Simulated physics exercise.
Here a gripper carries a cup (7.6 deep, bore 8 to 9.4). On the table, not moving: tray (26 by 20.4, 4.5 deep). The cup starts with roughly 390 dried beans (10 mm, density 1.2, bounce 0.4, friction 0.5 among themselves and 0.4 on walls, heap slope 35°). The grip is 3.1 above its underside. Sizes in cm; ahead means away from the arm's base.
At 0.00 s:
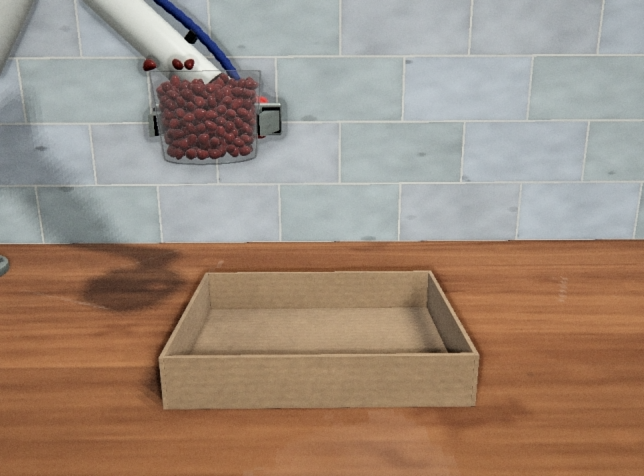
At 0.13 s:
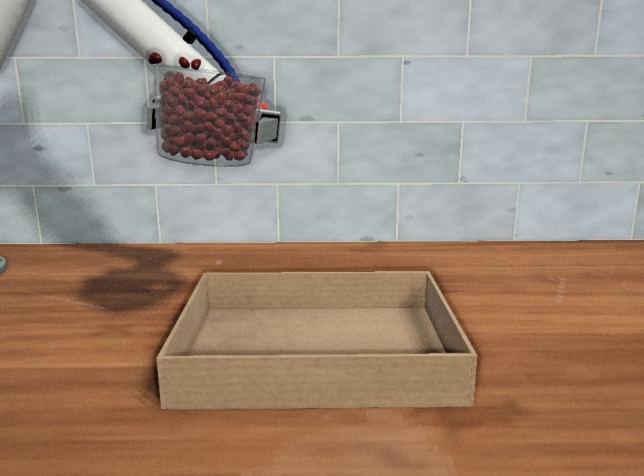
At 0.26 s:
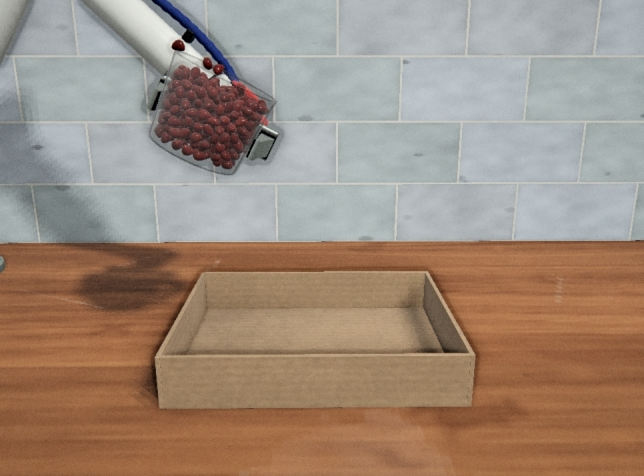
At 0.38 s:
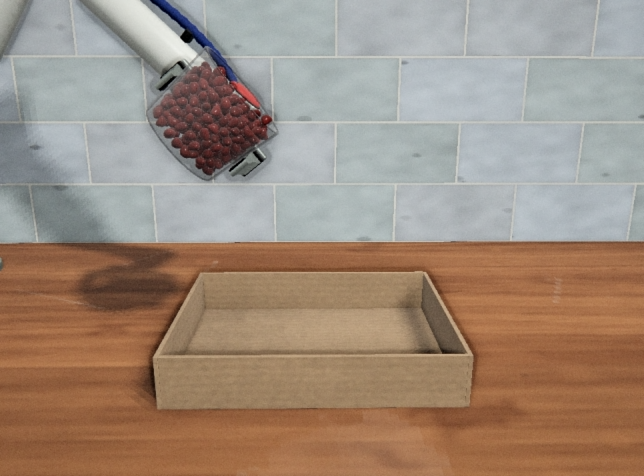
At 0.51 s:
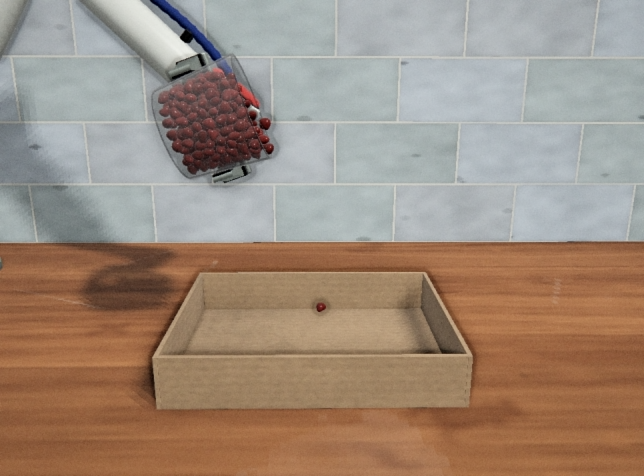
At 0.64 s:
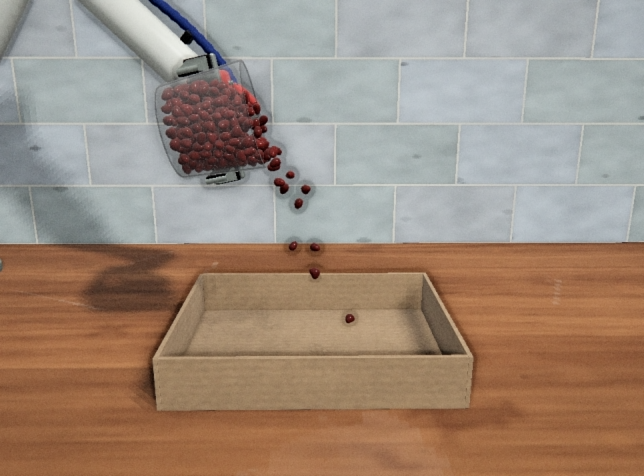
Clear cup of dark red beans tilting steeply to the right in a gripper, beans trickling out above a shallow cardboard tray.
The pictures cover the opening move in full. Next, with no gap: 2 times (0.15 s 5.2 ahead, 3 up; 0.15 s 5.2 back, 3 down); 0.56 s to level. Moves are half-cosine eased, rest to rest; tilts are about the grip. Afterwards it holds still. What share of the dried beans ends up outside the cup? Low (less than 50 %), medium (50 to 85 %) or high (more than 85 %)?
Outside the cup the share is high, more than 85 %.
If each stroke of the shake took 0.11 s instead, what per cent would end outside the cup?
It would be near 100 per cent.
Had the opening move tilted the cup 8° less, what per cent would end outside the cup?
Then about 90 per cent.
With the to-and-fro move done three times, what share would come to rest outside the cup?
Then about 100 per cent.
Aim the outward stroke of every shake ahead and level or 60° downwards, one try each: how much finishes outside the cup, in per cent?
Some 90 and 30 per cent.
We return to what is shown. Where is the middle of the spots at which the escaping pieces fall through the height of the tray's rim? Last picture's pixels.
Around (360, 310).
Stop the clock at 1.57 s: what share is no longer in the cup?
Near 95 per cent so far.
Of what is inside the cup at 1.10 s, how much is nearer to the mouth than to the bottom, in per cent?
Some 55 per cent.
By 1.10 s, tilted 78° forward, highest piece 24 above the table; 318 in the tray, 59 in the cup, 3 on the table or floor, 7 in flight or on a rim.
By 1.57 s, tilted 29° forward, highest piece 22 above the table; 369 in the tray, 12 in the cup, 6 on the table or floor.
By 2.00 s, level, highest piece 22 above the table; 369 in the tray, 12 in the cup, 6 on the table or floor.
By 3.05 s, level, highest piece 22 above the table; 369 in the tray, 12 in the cup, 6 on the table or floor.
Final count, 369 in the tray, 12 in the cup, 6 on the table or floor. That is 97 % outside the cup.
